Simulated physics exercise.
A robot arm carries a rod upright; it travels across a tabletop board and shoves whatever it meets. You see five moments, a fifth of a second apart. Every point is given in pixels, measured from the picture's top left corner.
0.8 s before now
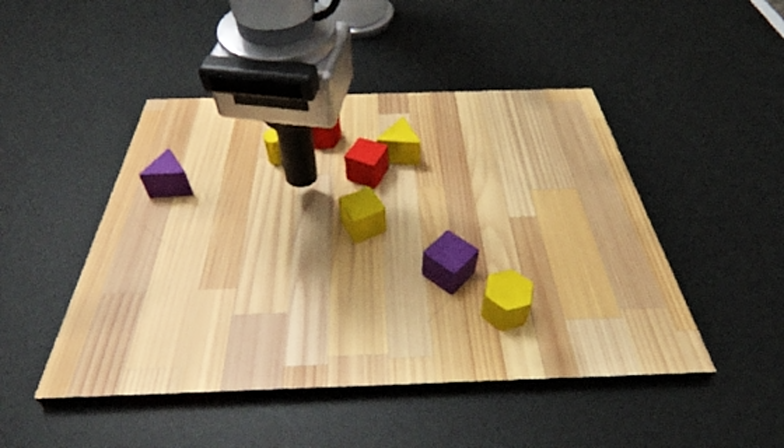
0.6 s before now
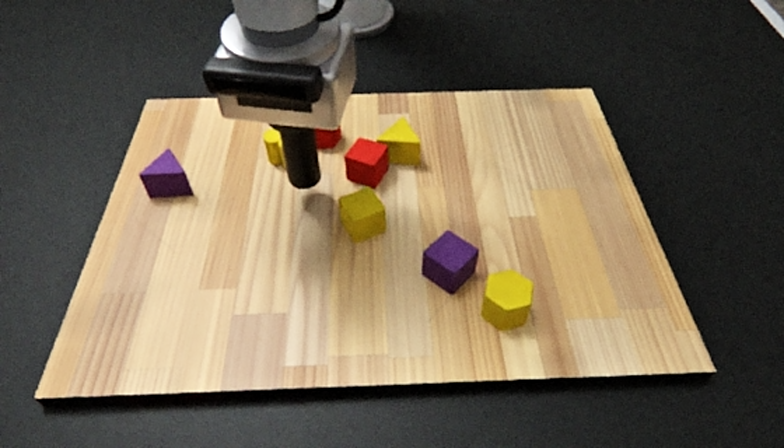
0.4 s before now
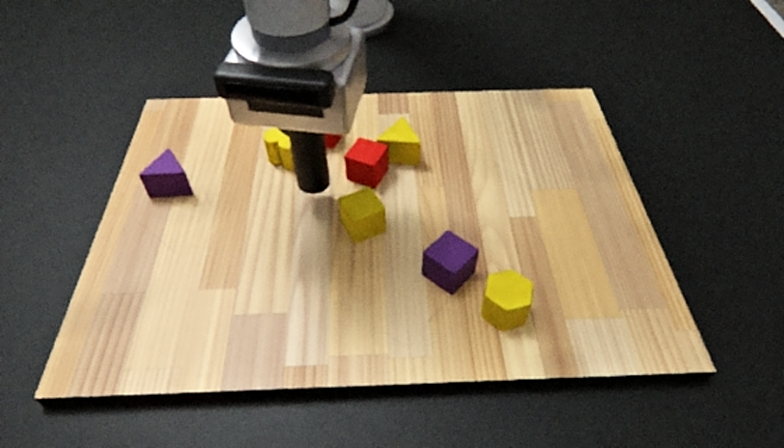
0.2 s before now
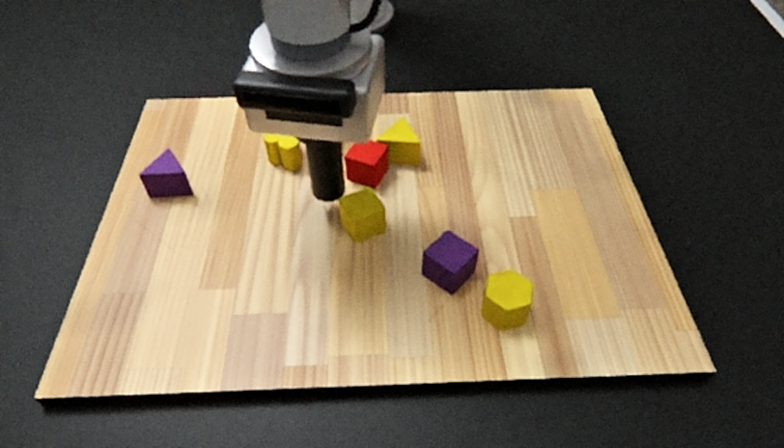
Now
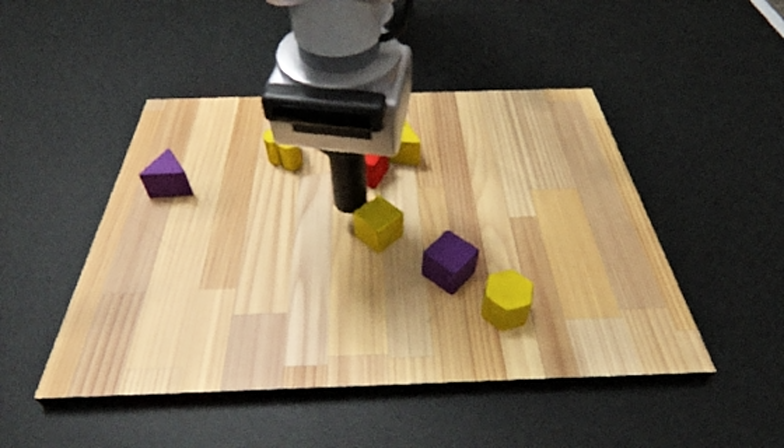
To begin with, a robot arm holds a dark rod over a wooden board scattered with red, yellow and purple blocks. The rod moves gradually right and slightly toward the viewer, leaving the blocks still at first. It then nudges the yellow cube a short way toward the purple cube.
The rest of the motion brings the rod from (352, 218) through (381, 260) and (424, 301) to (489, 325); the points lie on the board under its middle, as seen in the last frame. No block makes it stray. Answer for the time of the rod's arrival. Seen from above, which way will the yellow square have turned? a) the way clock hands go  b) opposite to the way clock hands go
The correct letter is b.
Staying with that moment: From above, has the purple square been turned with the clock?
No, that is not how it ends up.
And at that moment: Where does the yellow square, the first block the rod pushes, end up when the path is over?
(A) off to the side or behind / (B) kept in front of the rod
Option A.
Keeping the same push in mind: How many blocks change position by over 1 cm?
I expect three or more blocks to be moved by more than 1 cm.
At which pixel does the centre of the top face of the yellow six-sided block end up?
Expect it around (535, 293).
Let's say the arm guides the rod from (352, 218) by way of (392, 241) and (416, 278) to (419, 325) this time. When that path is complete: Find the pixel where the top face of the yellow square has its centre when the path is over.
I'd expect the centre of its top face to be at (461, 279).
The first path, step by step. One third of the way, rod (381, 245); yellow square (419, 240), turned 45° anticlockwise; purple square (461, 255), turned 20° anticlockwise.
Two thirds of the way, rod (426, 285); yellow square (463, 267), turned 75° anticlockwise; purple square (501, 256), turned 75° anticlockwise; yellow six-sided block (525, 291), turned 35° clockwise.
At the end, rod (493, 310); red square still; yellow square (494, 268), turned 105° anticlockwise; purple square (518, 243), turned 100° anticlockwise; yellow six-sided block (535, 293), turned 45° clockwise.
